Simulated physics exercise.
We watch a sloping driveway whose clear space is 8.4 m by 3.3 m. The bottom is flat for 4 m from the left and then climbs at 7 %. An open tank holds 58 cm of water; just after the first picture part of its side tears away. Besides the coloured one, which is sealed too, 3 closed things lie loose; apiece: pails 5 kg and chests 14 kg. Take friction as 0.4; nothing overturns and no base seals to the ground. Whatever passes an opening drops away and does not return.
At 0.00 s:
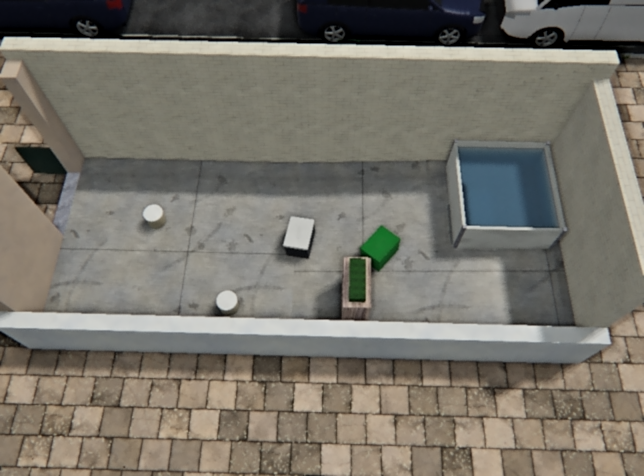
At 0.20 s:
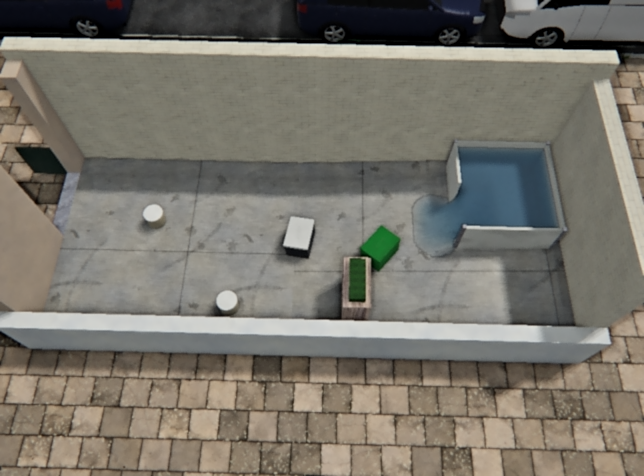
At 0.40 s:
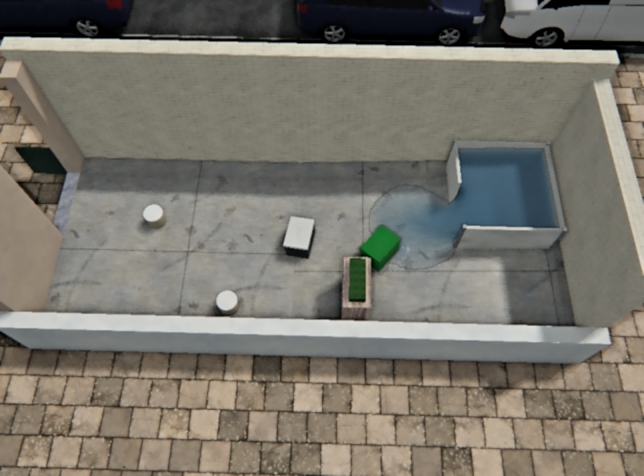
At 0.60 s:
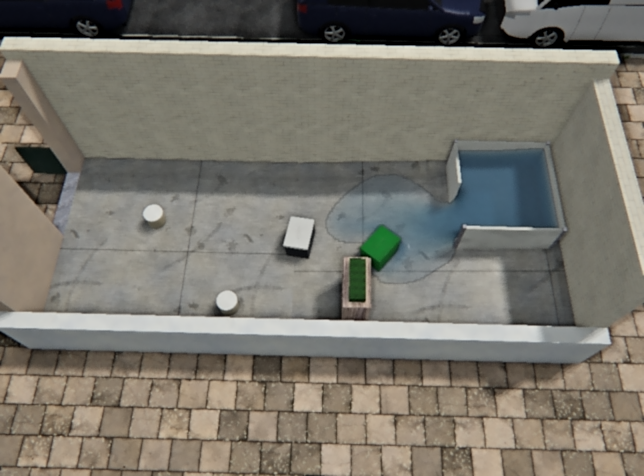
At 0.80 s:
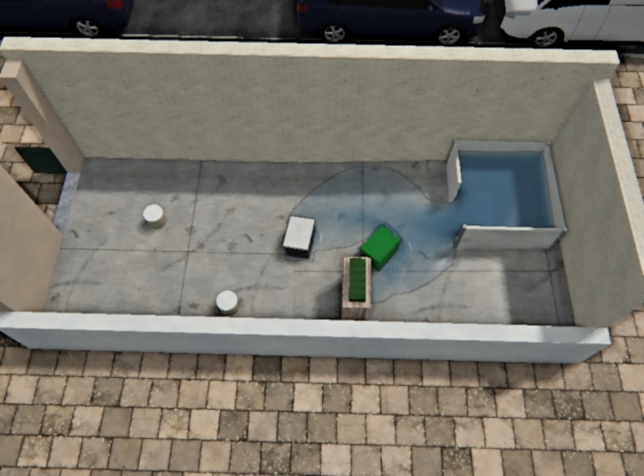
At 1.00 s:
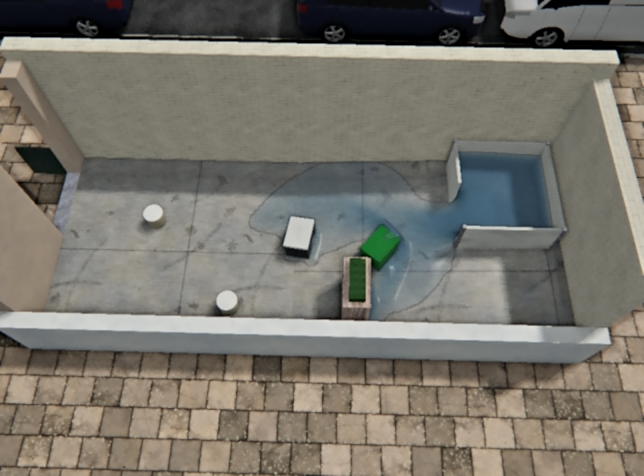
In a walled yard, water pours from an open tank and spreads left around still boxes.
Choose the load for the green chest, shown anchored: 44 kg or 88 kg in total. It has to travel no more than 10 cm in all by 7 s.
I expect that neither load is enough.
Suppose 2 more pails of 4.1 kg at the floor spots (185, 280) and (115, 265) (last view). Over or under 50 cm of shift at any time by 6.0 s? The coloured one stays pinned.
In that order: Under, less.
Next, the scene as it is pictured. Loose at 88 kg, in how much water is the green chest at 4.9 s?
Roughly 7 cm.
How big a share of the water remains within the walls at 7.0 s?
Some 70 per cent remains.
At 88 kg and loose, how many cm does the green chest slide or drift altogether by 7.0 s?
Some 80 cm in all.
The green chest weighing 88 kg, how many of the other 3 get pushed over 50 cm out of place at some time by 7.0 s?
I count 3.
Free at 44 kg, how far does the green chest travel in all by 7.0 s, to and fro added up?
Some 250 cm in all.
After 1.4 s the green chest would be 83 cm from its start with 44 kg and 30 cm from its start with 88 kg; 11 cm of water round it then.
After 3.1 s the green chest would be 270 cm from its start with 44 kg and 81 cm from its start with 88 kg; 9 cm of water round it then.
After 4.9 s the green chest would be 272 cm from its start with 44 kg and 81 cm from its start with 88 kg; 7 cm of water round it then.
After 7.0 s the green chest would be 272 cm from its start with 44 kg and 81 cm from its start with 88 kg; 7 cm of water round it then.
